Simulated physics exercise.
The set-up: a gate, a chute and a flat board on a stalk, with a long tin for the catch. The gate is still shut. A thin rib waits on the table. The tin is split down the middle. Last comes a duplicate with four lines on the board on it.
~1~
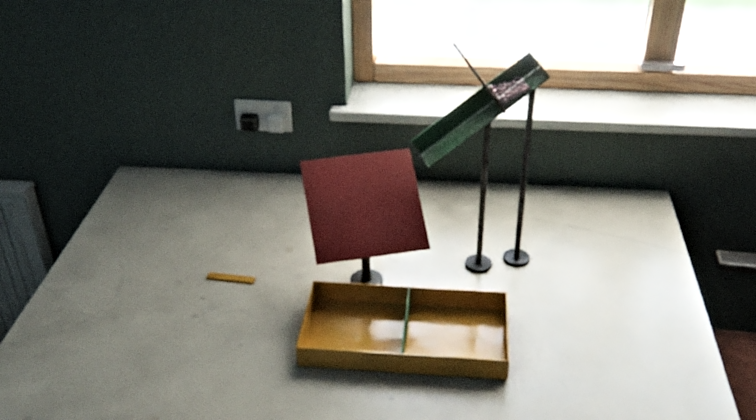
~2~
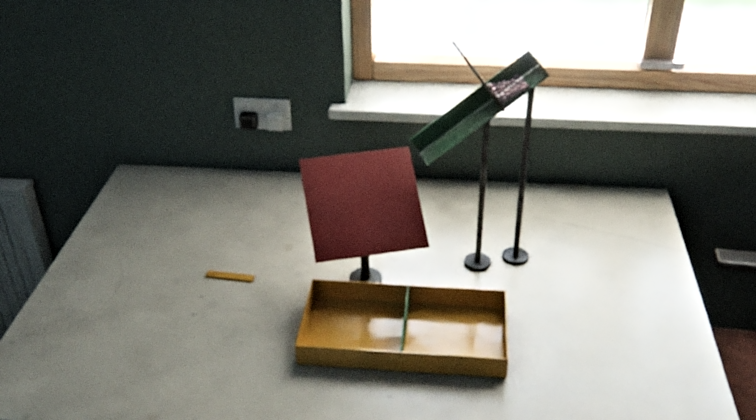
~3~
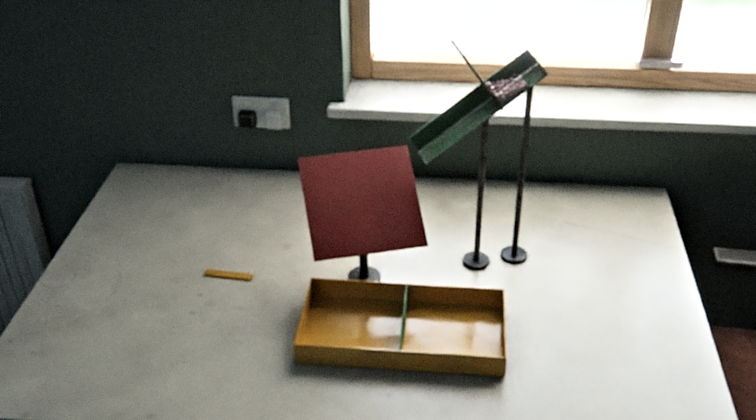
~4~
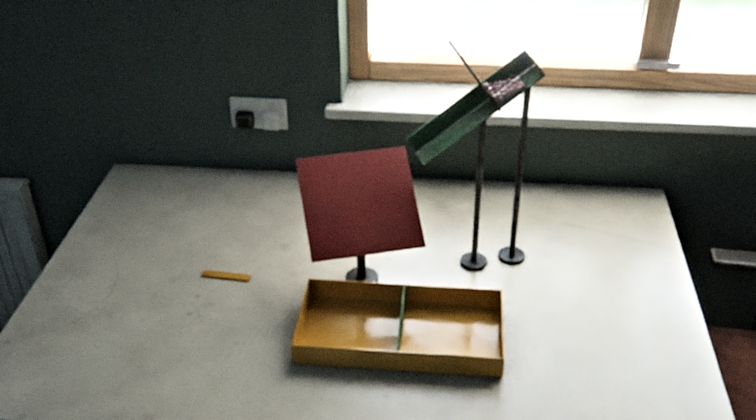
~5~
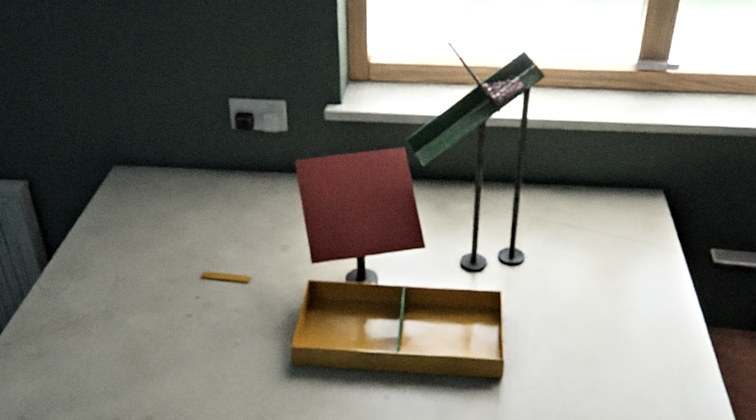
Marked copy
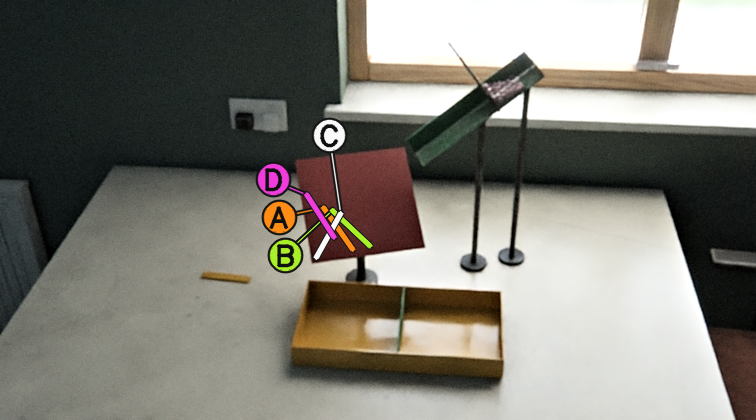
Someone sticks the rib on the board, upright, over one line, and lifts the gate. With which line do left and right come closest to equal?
It is B.
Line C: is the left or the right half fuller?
Left.
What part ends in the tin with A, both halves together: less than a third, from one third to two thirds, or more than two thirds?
It is more than two thirds.
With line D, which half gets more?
The left half.
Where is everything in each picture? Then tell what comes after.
Load behind the gate at (508, 90), sugar pearls; lip of the chute at (424, 160), sloping gently, in the first picture.
Middle of the board at (364, 203), tilted fairly steeply; middle of its low edge at (373, 255); of its high edge at (354, 153), in the second picture.
Front corners of the tin at (294, 344) and (506, 357); front end of its middle wall at (399, 351), in the third picture.
Middle of the load at (504, 88); lip at (420, 158), in the fourth picture.
Middle of the load at (503, 89); lip at (419, 159), in the fifth picture.
On the marked copy, line A from (323, 207) to (352, 249); line B from (332, 210) to (369, 245); line C from (340, 213) to (316, 257); line D from (306, 194) to (334, 237).
For line A, of what is caught, nearly all in the left half, a small part in the right.
For line B, of what is caught, about half in the left half, about half in the right.
For line C, of what is caught, nearly all in the left half, a small part in the right.
For line D, of what is caught, most in the left half, a small part in the right.
